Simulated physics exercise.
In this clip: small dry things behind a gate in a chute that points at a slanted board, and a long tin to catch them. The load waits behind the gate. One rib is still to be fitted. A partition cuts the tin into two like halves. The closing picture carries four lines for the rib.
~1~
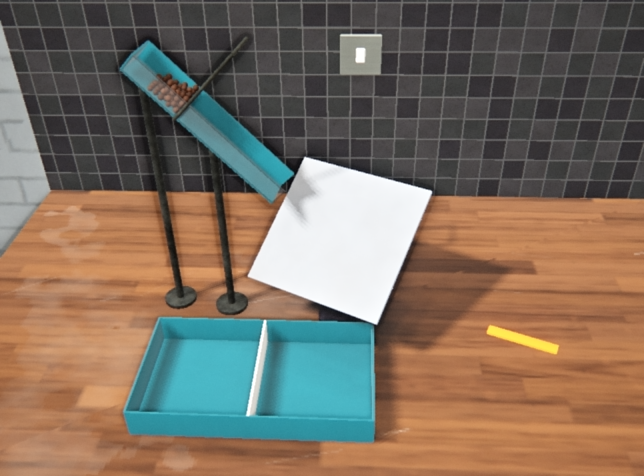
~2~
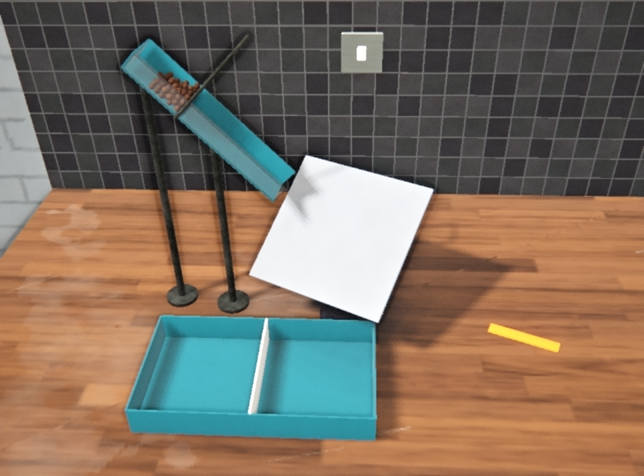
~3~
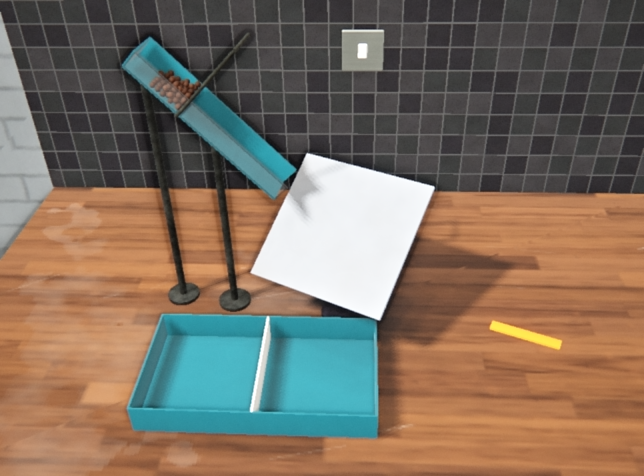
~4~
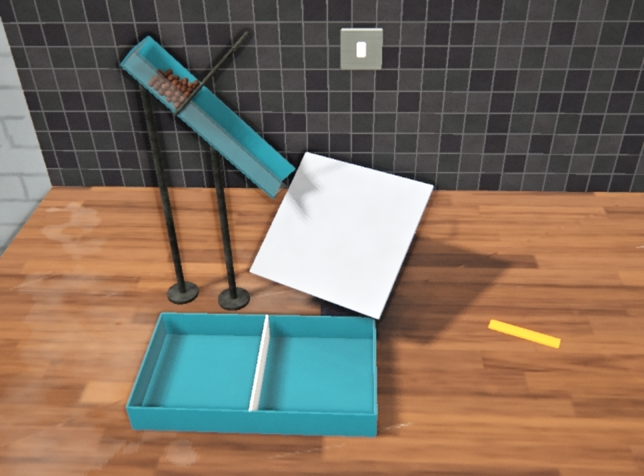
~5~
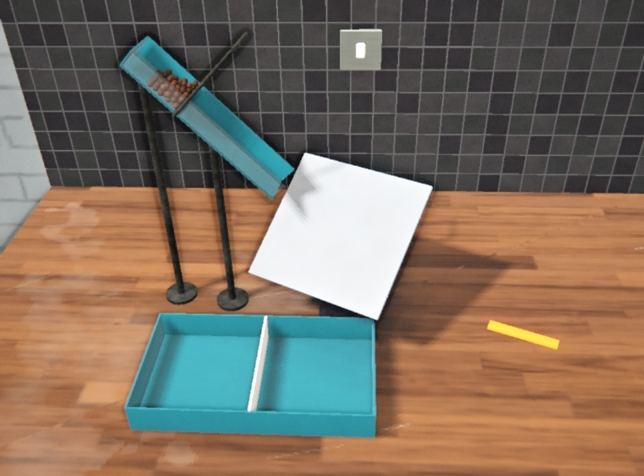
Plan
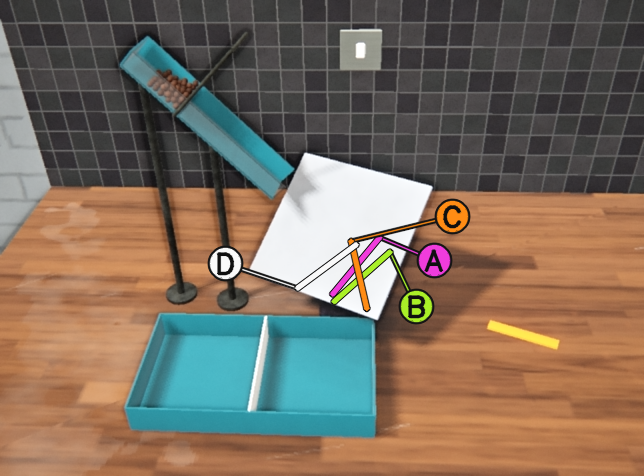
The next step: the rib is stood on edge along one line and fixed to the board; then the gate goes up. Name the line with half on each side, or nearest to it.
The answer is line D.
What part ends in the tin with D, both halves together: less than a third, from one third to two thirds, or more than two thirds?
More than two thirds.
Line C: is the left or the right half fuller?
The right half.
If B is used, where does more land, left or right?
More lands on the right.
On the marked copy, line A from (379, 237) to (332, 294); line B from (389, 252) to (334, 301); line C from (351, 241) to (366, 308); line D from (356, 244) to (297, 288).
If A is chosen, of what is caught, a small part in the left half, nearly all in the right.
If B is chosen, of what is caught, a small part in the left half, nearly all in the right.
If C is chosen, of what is caught, a small part in the left half, nearly all in the right.
If D is chosen, of what is caught, about half in the left half, about half in the right.
